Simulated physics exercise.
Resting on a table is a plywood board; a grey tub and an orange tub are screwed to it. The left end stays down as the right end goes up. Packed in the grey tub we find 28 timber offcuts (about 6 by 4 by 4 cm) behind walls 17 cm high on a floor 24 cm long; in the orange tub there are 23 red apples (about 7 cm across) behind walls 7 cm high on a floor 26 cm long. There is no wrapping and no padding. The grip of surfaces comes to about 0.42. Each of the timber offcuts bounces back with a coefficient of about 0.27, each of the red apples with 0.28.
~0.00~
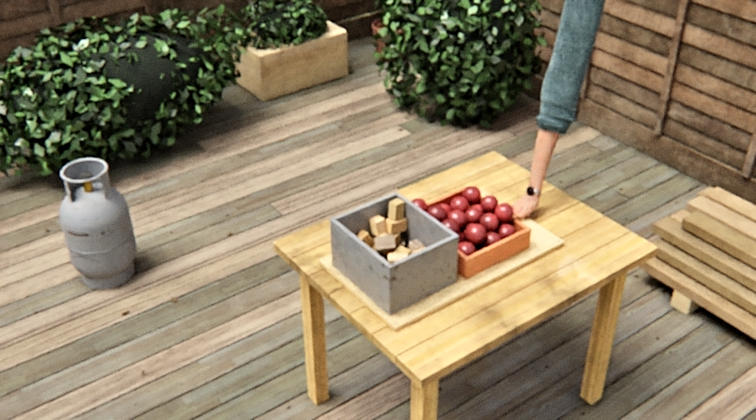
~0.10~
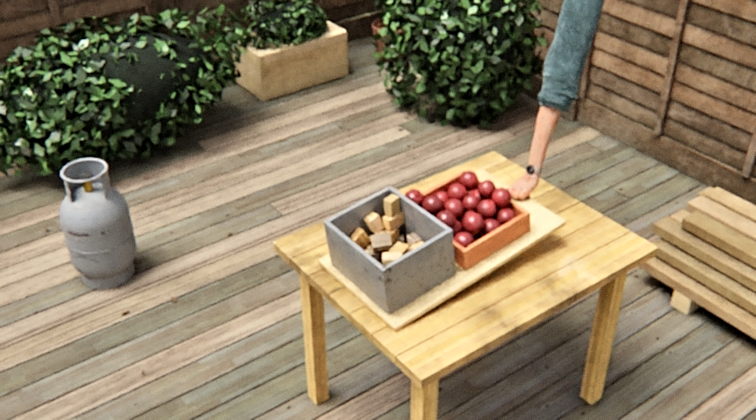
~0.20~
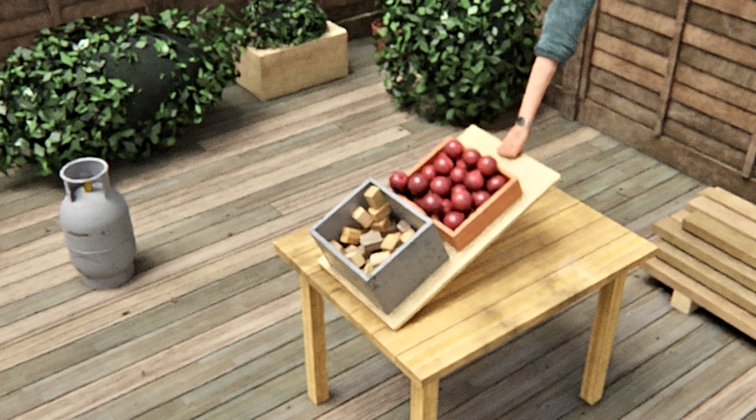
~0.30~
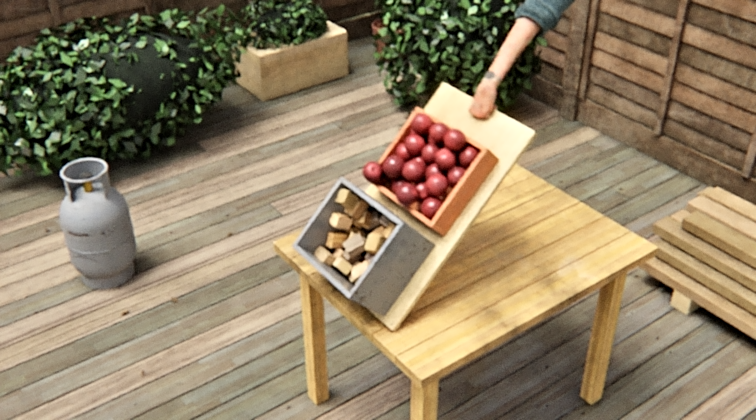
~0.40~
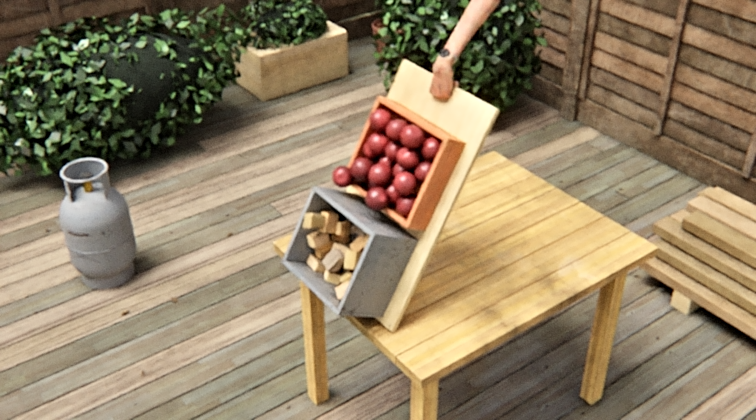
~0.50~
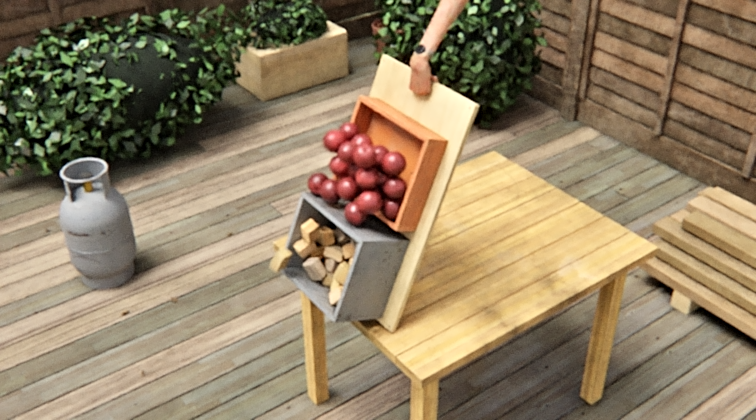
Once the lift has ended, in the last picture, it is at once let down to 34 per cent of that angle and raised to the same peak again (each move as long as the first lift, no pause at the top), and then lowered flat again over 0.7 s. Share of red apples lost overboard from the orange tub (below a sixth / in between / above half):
Above half.
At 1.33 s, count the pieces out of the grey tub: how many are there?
Out so far from the grey tub: Around 2.
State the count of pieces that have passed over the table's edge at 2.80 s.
It comes to near 16.
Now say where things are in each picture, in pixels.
In the first picture (we follow the rim corner now nearest the camera), orange tub at (469, 258); grey tub at (392, 265); tilt 0°; nothing out yet.
In the second picture, orange tub at (466, 249); grey tub at (385, 268); tilt 7°.
In the third picture, orange tub at (455, 233); grey tub at (369, 277); tilt 24°.
In the fourth picture, orange tub at (432, 222); grey tub at (351, 294); tilt 43°.
In the fifth picture, orange tub at (408, 223); grey tub at (338, 310); tilt 60°.
In the sixth picture, orange tub at (396, 226); grey tub at (335, 318); tilt 67°; 16 out, the lowest offcut at (281, 260).
After 0.87 s, tilt 30°; 2 of 28 out of the grey tub and 18 of 23 out of the orange tub.
After 1.33 s, tilt 55°; 2 of 28 out of the grey tub and 18 of 23 out of the orange tub.
After 1.97 s, tilt 17°; 2 of 28 out of the grey tub and 18 of 23 out of the orange tub.
When it is over (at 2.80 s), 2 of 28 out of the grey tub and 18 of 23 out of the orange tub. Asked share, 18 of 23, 78 per cent.
